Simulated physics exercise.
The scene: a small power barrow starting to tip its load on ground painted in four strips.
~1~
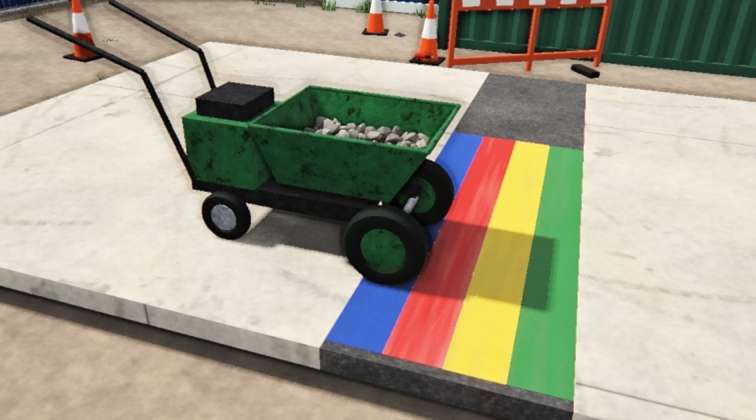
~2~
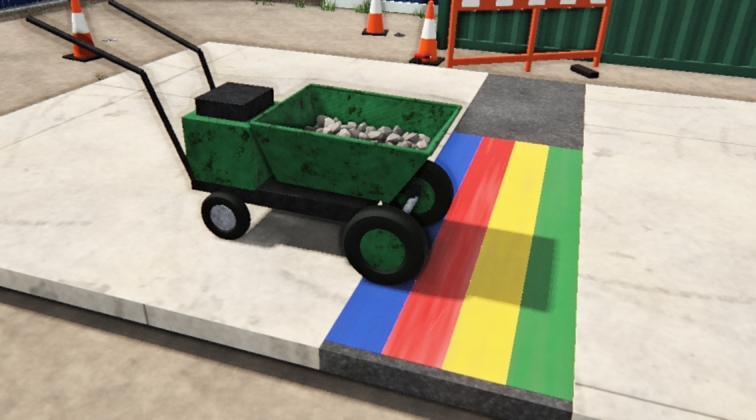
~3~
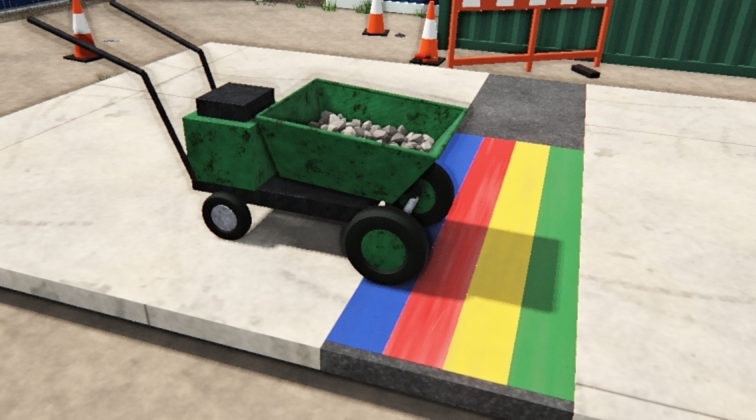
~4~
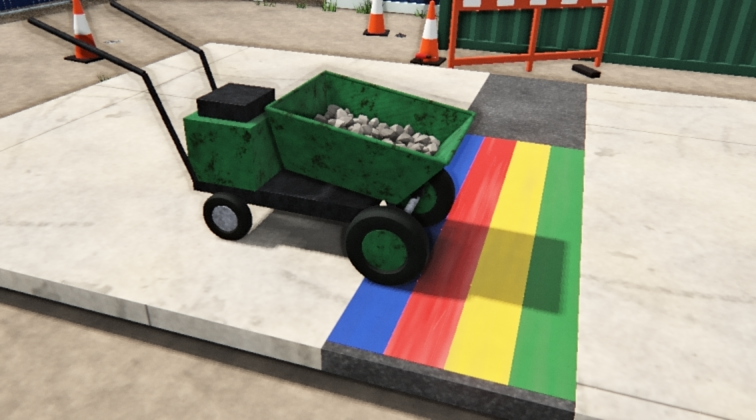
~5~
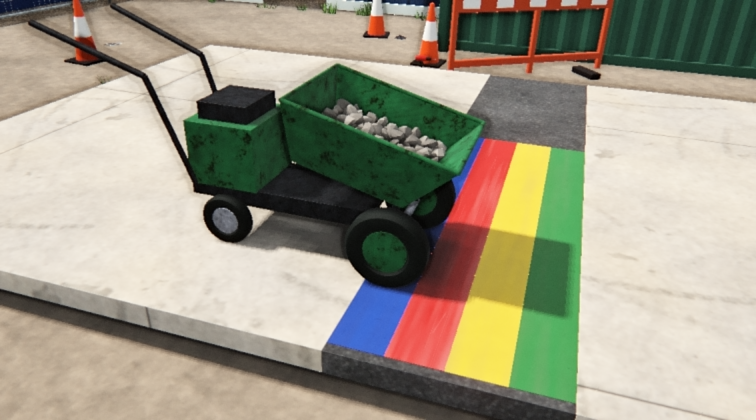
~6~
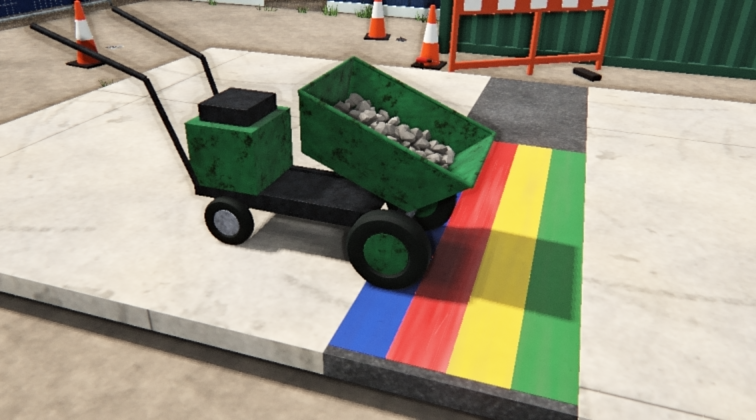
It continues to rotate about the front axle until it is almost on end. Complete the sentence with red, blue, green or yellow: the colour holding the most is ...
The colour holding the most is green.
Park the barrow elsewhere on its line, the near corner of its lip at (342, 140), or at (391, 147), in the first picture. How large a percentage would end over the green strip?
First try: Some 10 %; second try: 20 %.
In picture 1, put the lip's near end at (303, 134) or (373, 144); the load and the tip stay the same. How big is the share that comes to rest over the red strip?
First spot 30 per cent, second spot 10 per cent.
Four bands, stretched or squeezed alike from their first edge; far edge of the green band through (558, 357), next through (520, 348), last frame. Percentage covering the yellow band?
10 % and 0 %, near enough.
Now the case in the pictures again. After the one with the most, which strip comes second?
Second: The yellow one.
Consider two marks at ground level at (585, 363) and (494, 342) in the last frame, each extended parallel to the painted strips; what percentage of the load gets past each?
Around 10 per cent for the first, and 60 per cent for the second.
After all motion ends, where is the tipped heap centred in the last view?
About (554, 280).
Just after the last frame, skip tipped steeply; every one in the skip.
A moment on, skip tipped right over; the larger part in the skip; about a tenth over the yellow strip; about a tenth over the green strip.
Further on, skip tipped right over; roughly a third in the skip; about a tenth over the yellow strip; roughly a third over the green strip; about a tenth off the paint.
When it is over, skip tipped right over; roughly a third in the skip; not one over the blue strip; just a few over the red strip; about a tenth over the yellow strip; roughly a third over the green strip; about a tenth off the paint.
